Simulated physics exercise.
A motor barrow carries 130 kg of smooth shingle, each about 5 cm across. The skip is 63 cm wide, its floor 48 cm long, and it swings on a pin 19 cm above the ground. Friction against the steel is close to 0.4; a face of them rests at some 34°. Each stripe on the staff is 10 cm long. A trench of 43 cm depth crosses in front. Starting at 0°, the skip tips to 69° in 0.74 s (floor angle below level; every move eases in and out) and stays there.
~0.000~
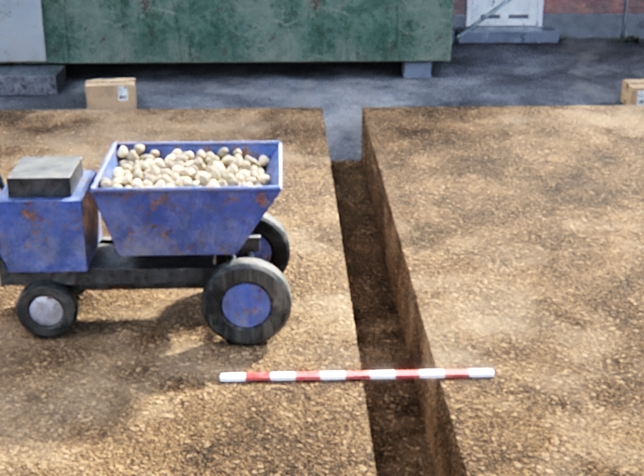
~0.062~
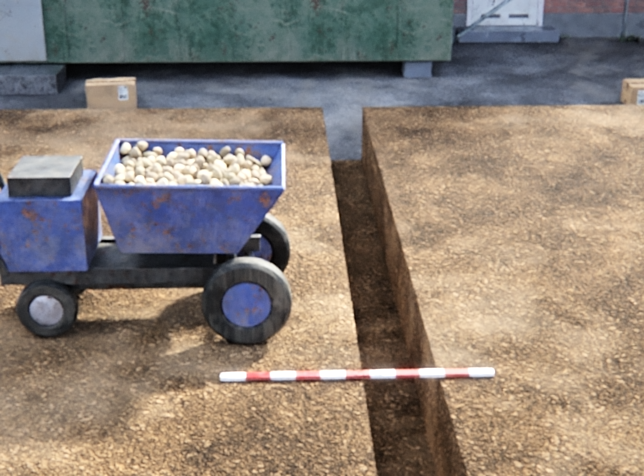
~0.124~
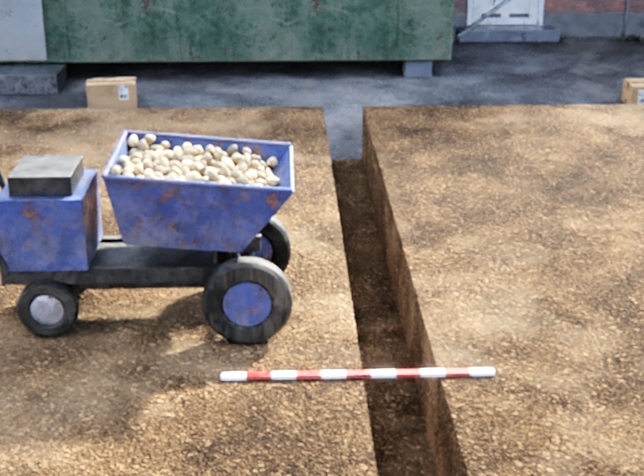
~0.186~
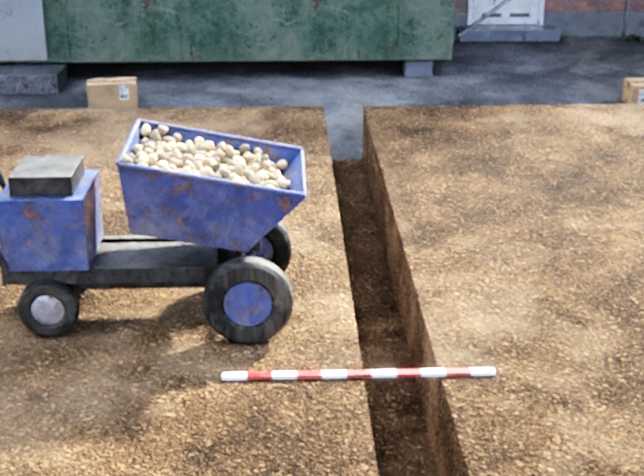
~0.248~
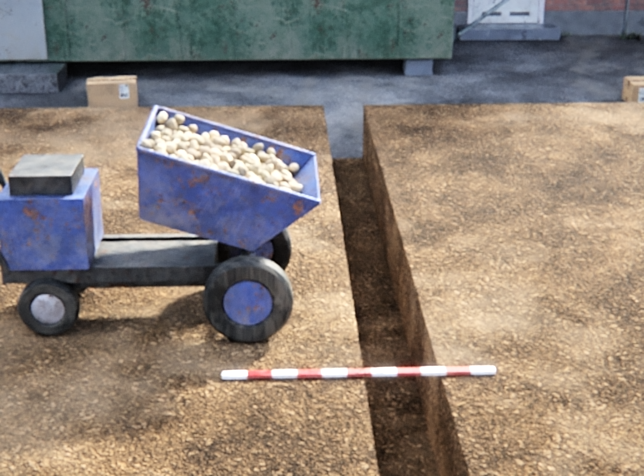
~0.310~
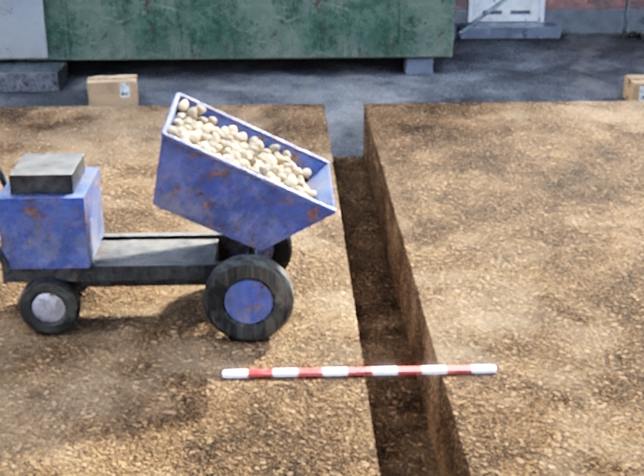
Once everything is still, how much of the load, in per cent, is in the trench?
Some 60 per cent of it.
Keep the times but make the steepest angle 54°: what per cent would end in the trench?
It would be near 30 per cent.
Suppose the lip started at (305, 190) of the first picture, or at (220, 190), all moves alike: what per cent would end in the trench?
Near 45 per cent from the first place, 85 from the second.
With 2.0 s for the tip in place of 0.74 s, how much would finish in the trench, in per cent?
It would be near 80 per cent.
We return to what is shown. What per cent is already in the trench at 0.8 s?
About 20 per cent by then.
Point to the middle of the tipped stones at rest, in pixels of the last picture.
Near (412, 361).
After 0.6 s the floor is at 58°; 100 % in the skip; the foremost stones are at (363, 239).
After 0.8 s the floor is at 69°; 68 % in the skip, 20 % in the trench, 12 % past the trench; the foremost stones are at (459, 302).
After 1.2 s the floor is at 69°; 30 % in the skip, 31 % in the trench, 39 % past the trench; the foremost stones are at (611, 306).
After 3.1 s the floor is at 69°; 0 % in the skip, 60 % in the trench, 40 % past the trench; the foremost stones are past the picture's edge.
